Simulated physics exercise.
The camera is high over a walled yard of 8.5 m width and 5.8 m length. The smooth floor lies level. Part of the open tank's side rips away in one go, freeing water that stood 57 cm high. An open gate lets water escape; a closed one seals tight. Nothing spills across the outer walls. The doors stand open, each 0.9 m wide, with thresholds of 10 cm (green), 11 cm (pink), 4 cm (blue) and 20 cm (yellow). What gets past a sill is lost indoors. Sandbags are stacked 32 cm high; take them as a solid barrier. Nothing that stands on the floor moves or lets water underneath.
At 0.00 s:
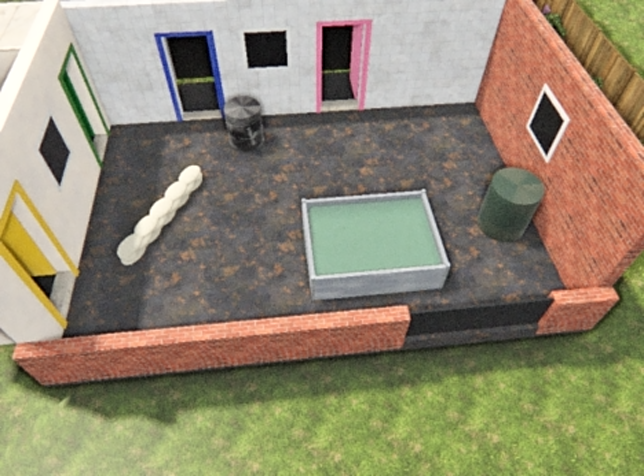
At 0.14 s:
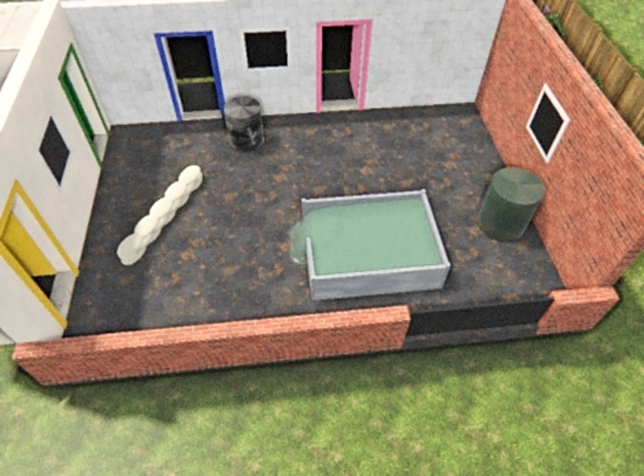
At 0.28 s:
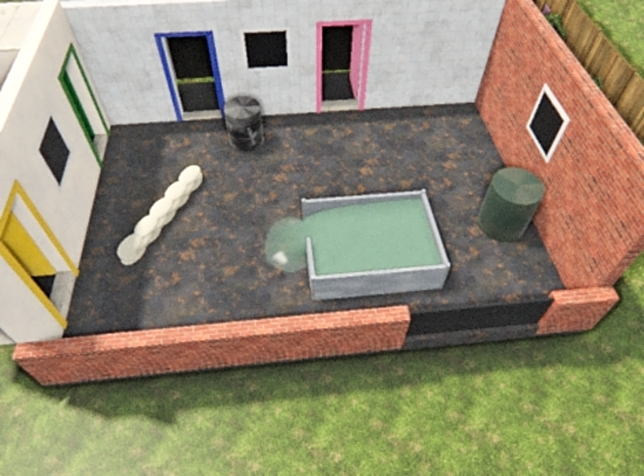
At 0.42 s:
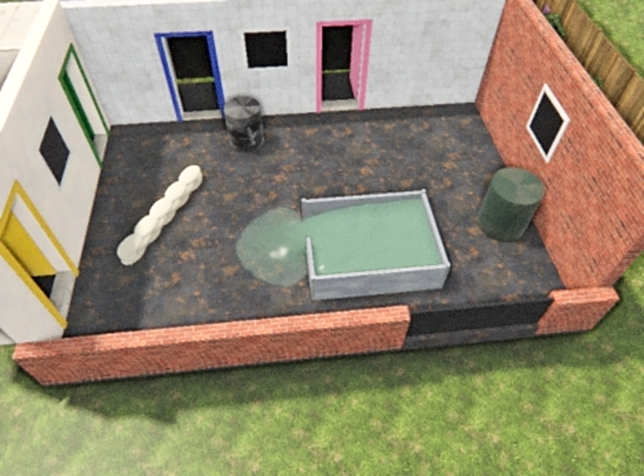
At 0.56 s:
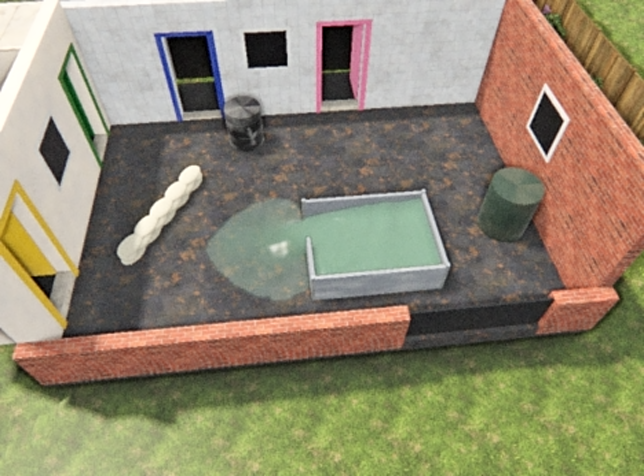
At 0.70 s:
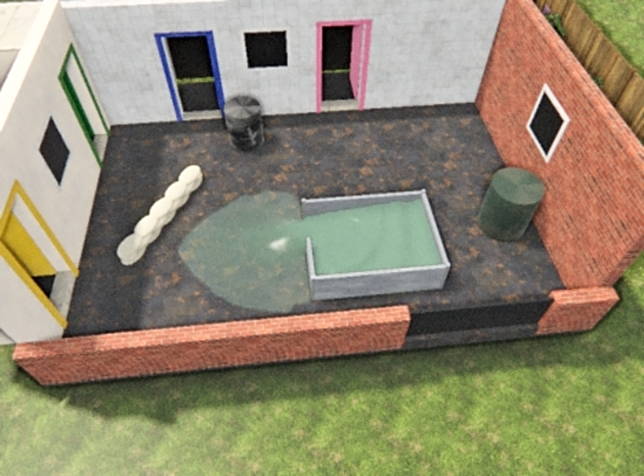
The footage shows a walled yard with coloured doorways, a white sandbag barrier and an open tank of greenish water; the tank's left side opens, and water pours out, spreading leftward across the dark floor in a widening, thinning sheet.
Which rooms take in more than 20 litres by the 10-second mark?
Door by door: At the green door it stays under the limit; at the pink door it does not reach the limit; at the blue door it goes over the limit; at the yellow door it does not reach the limit.
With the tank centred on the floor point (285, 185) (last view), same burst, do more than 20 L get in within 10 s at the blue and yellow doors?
Against that limit: Blue above, yellow below.
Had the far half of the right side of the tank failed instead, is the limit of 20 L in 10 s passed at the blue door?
Then: Blue not over.
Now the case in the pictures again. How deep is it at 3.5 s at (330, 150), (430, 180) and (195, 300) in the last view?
In that order: 0, 0 and 2 cm.
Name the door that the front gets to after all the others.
It is the pink one.
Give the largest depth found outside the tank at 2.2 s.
Up to some 26 cm.
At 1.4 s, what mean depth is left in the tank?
Roughly 42 cm on average.
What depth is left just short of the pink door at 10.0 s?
Some 4.0 cm.
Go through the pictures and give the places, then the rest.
The first frame shows still water, 57 cm deep, in the open tank at (372, 235).
In the second frame, the front is at (296, 259), 0.5 m from the gap at (308, 236); 0.2 m2 of floor is under water; 57 cm left at the back of the open tank.
In the third frame, water pours out at (308, 236) and has run 0.8 m, to (268, 251); typically 9 cm deep outside, 57 cm at the open tank's back.
In the fourth frame, water pours out at (308, 236) and has run 1.2 m, to (242, 256); typically 6 cm deep outside, 57 cm at the open tank's back.
In the fifth frame, water pours out at (308, 236) and has run 1.8 m, to (212, 245); typically 4 cm deep outside, 57 cm at the open tank's back.
In the sixth frame, the front is at (186, 242), 2.3 m from the gap at (308, 236); 3.7 m2 of floor is under water; 56 cm left at the back of the open tank.
After 1.4 s water covers 20 % of the floor and is deepest (30 cm) near (300, 240); green door not reached, pink door not reached, blue door not reached, yellow door not reached.
After 2.2 s water covers 25 % of the floor and is deepest (26 cm) near (300, 240); green door not reached, pink door not reached, blue door not reached, yellow door 13 cm at the sill, 0 L in.
After 3.5 s water covers 30 % of the floor and is deepest (22 cm) near (81, 360); green door not reached, pink door not reached, blue door 9 cm at the sill, 16 L in, yellow door 16 cm at the sill, 0 L in.
After 6.0 s water covers 55 % of the floor and is deepest (14 cm) near (57, 362); green door 8 cm at the sill, 0 L in, pink door not reached, blue door 7 cm at the sill, 50 L in, yellow door 13 cm at the sill, 0 L in.
After 10.0 s water covers 70 % of the floor and is deepest (8 cm) near (73, 293); green door 7 cm at the sill, 0 L in, pink door 4 cm at the sill, 0 L in, blue door 8 cm at the sill, 92 L in, yellow door 8 cm at the sill, 0 L in.
